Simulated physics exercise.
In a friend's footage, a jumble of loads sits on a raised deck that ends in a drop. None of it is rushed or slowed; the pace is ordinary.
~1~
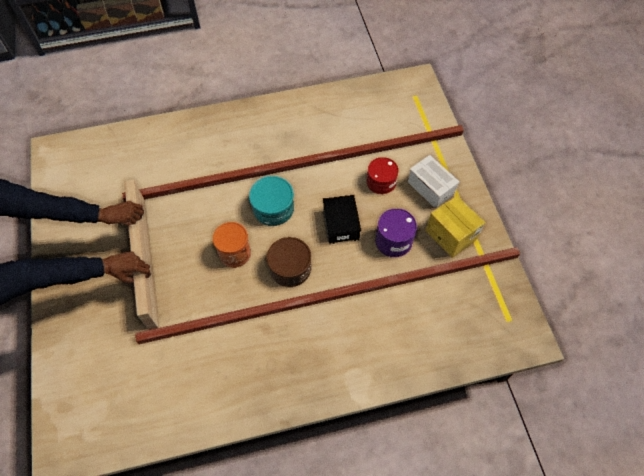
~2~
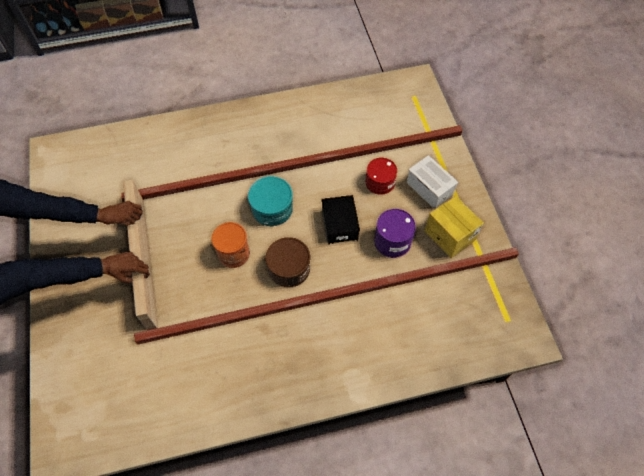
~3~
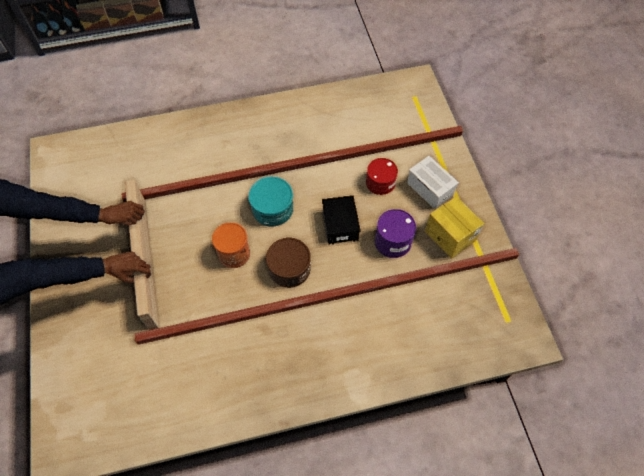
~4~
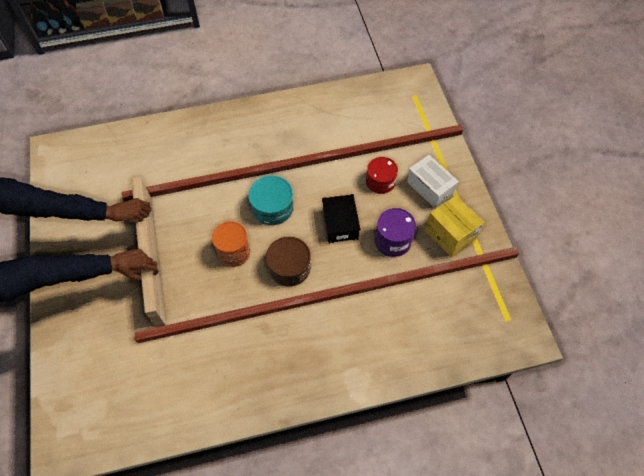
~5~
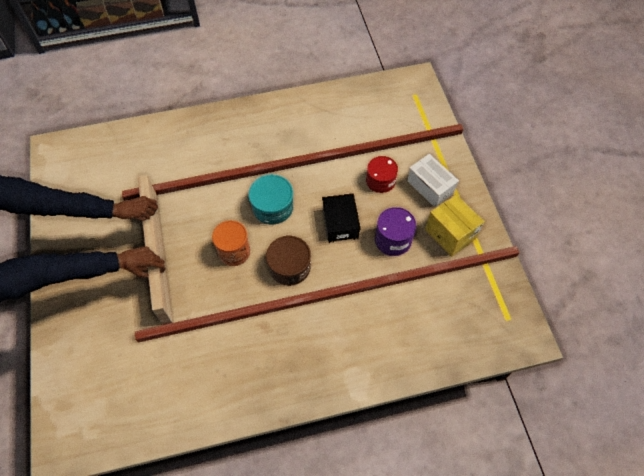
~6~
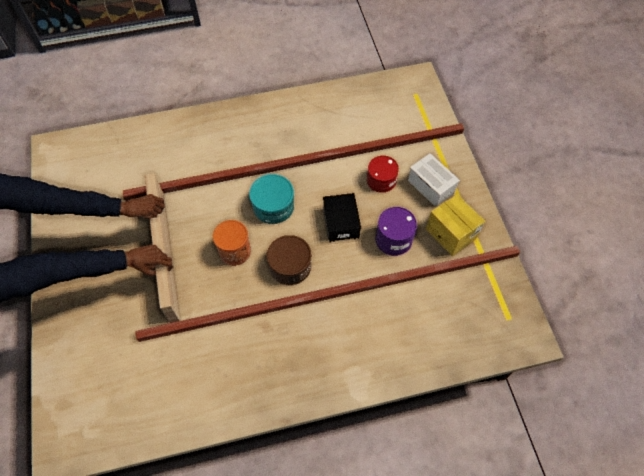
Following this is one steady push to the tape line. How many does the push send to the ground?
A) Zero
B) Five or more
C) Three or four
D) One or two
(B) Five or more.
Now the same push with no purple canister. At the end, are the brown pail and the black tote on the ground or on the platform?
First, the brown pail is safe; then, the black tote takes the fall.
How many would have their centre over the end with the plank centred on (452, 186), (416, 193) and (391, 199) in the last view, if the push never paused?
Taking the three positions in turn, the counts come to 5, 1 and 0.
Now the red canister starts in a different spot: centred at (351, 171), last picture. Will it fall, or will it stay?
It drops over the edge from there.
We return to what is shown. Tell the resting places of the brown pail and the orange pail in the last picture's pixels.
The brown pail ends up near (494, 220), and the orange pail near (475, 183).
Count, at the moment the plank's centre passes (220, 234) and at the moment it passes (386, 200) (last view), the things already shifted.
1 by the first point, 8 by the second.
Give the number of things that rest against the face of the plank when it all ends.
3 end up touching it.
Soon after, none off yet; yellow parcel at rest near (454, 225); white tote at rest near (433, 181); red canister at rest near (383, 174).
Then, none off yet; yellow parcel moved about its own width near (497, 207); white tote moved about its own width near (459, 172); red canister moved well along near (436, 145).
By the end, the number that fall off is five or more; fallen, black tote, purple canister, red canister, white tote and yellow parcel.
